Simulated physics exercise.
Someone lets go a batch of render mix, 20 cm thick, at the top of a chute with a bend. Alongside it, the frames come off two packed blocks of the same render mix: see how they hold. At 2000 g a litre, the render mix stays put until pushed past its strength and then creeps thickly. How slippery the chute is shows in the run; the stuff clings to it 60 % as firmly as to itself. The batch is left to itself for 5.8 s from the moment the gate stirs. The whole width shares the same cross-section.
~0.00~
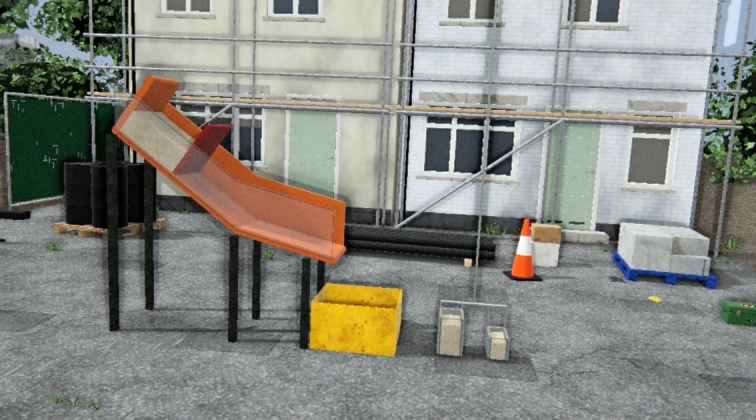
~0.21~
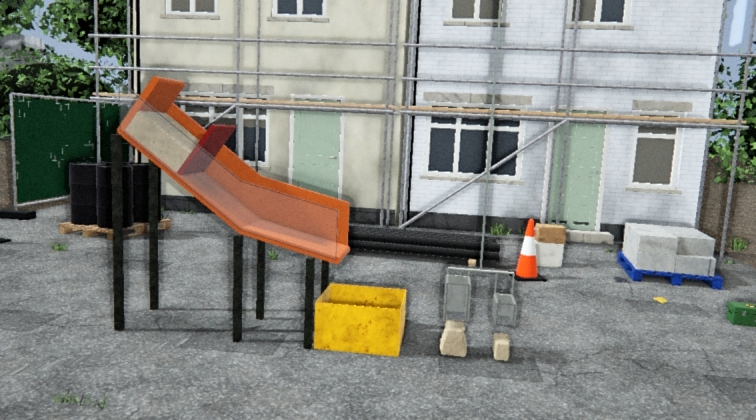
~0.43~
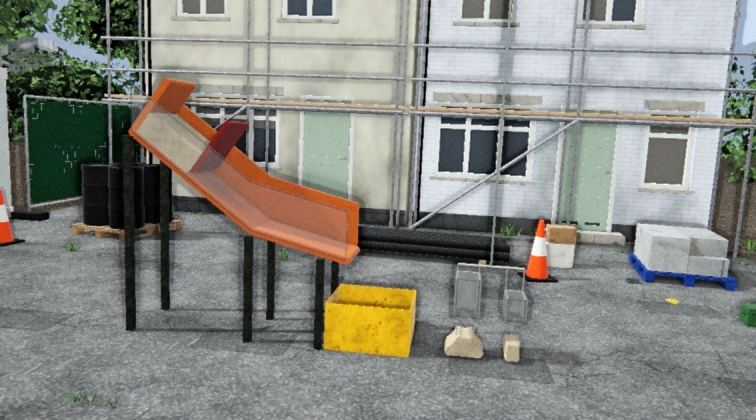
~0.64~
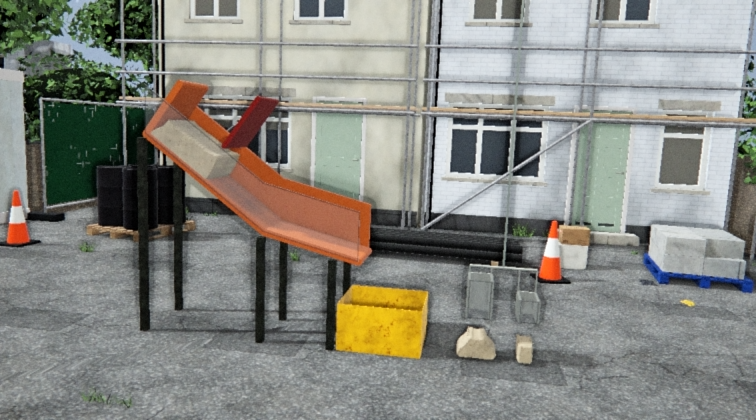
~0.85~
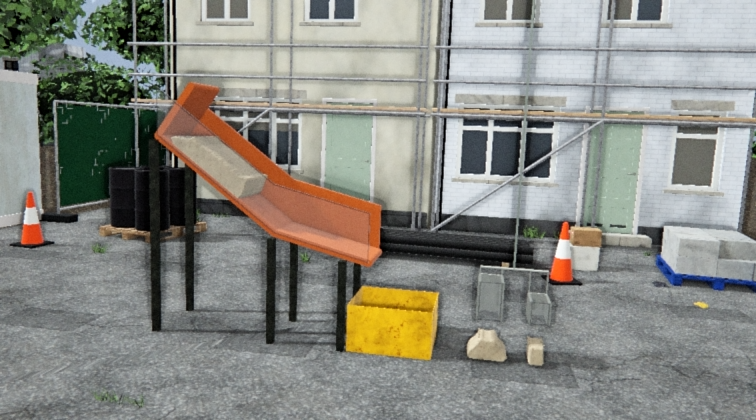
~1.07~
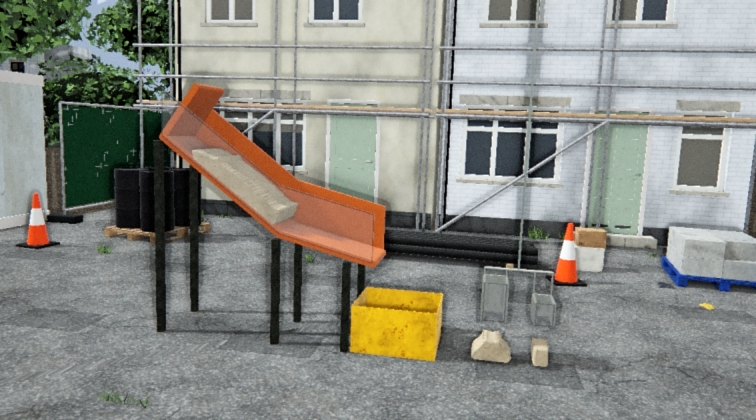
An orange chute with a bend stands on black legs in a grey paved yard, seen from the front and slightly above, before two pale houses behind scaffolding. A yellow bin sits below its lower right end, beside two beige blocks in clear moulds. As the camera pans left, the moulds rise, the left block slumps, the dark red gate lifts away, and the beige mix slides down to the bend.
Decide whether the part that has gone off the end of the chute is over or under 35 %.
It finishes smaller than 35 per cent.
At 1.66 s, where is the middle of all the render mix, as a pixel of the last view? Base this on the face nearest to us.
I'd put it at around pixel (310, 232).
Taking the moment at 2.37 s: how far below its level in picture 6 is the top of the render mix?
I'd put it at close to 50 cm.
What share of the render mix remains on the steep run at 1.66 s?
20 %.
After 1.66 s, 20 % is on the steep run, 80 % on the flatter one and 0 % past the end.
After 2.37 s, 7 % is on the steep run, 86 % on the flatter one and 8 % past the end.
After 3.08 s, 7 % is on the steep run, 86 % on the flatter one and 8 % past the end.
After 3.78 s, 7 % is on the steep run, 86 % on the flatter one and 8 % past the end.
After 6.21 s, at the end, 7 % is on the steep run, 86 % on the flatter one and 8 % past the end.
